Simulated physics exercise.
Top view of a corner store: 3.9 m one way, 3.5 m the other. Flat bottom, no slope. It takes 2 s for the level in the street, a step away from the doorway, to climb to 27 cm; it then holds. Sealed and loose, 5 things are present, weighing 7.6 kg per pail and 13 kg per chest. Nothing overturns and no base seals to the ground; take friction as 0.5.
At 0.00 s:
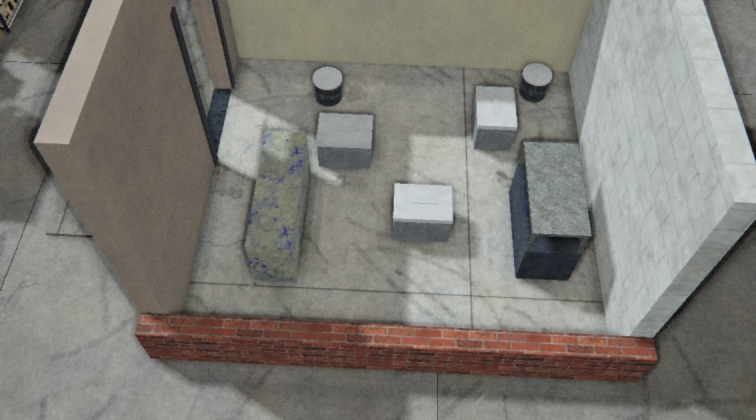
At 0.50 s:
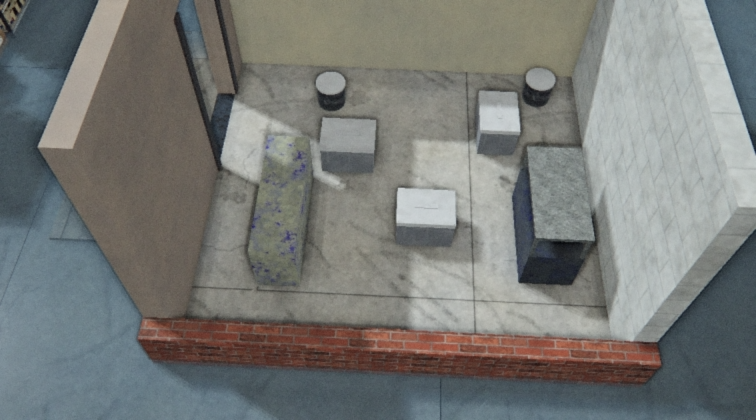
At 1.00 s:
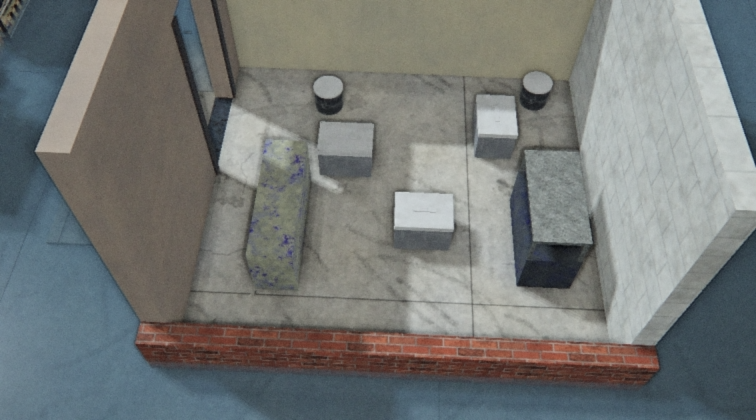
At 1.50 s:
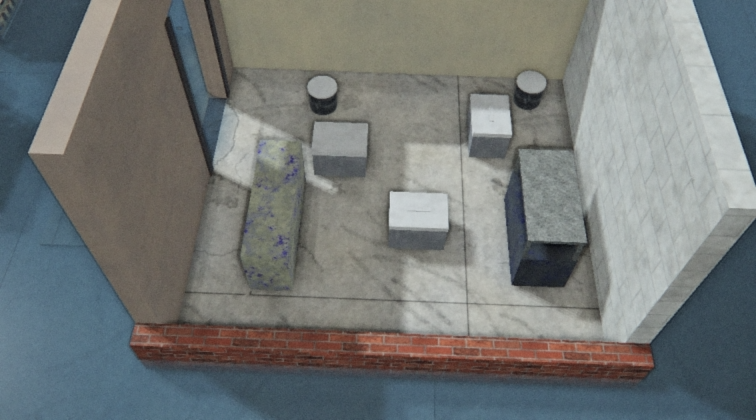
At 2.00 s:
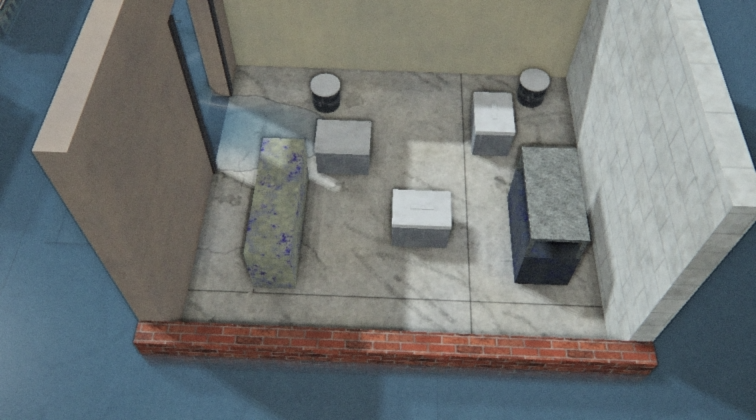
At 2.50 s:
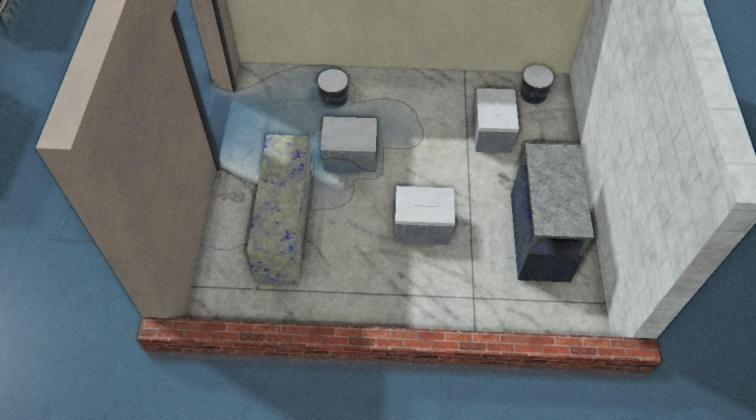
In a small open-topped store, bluish water covered the street outside, then slipped in through the doorway at the left and spread across the floor around the nearest blocks, which barely moved.
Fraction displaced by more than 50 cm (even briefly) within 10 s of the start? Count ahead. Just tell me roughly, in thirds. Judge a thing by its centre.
Roughly two thirds or more.
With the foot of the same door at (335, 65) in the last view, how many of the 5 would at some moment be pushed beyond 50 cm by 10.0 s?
Result: 5 of them.
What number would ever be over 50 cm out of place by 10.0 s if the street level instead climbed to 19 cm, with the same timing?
Under that setup the answer is 5.
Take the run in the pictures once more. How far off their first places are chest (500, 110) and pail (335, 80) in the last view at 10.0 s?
One is off by 200 cm, the other by 200 cm, in the order asked.
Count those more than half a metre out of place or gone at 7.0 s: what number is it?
By then the count is 4.
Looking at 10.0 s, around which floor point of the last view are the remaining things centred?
Close to pixel (428, 250).
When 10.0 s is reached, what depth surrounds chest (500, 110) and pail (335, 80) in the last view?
About 15 and 20 cm.
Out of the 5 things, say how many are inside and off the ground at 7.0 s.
Then: 4.
After 3.5 s 2 of 5 are over 50 cm from their spots; 0 afloat.
After 4.5 s 3 of 5 are over 50 cm from their spots; 3 afloat.
After 7.0 s 4 of 5 are over 50 cm from their spots; 4 afloat.
After 10.0 s 5 of 5 are over 50 cm from their spots, and 5 have been at some point; 4 afloat.
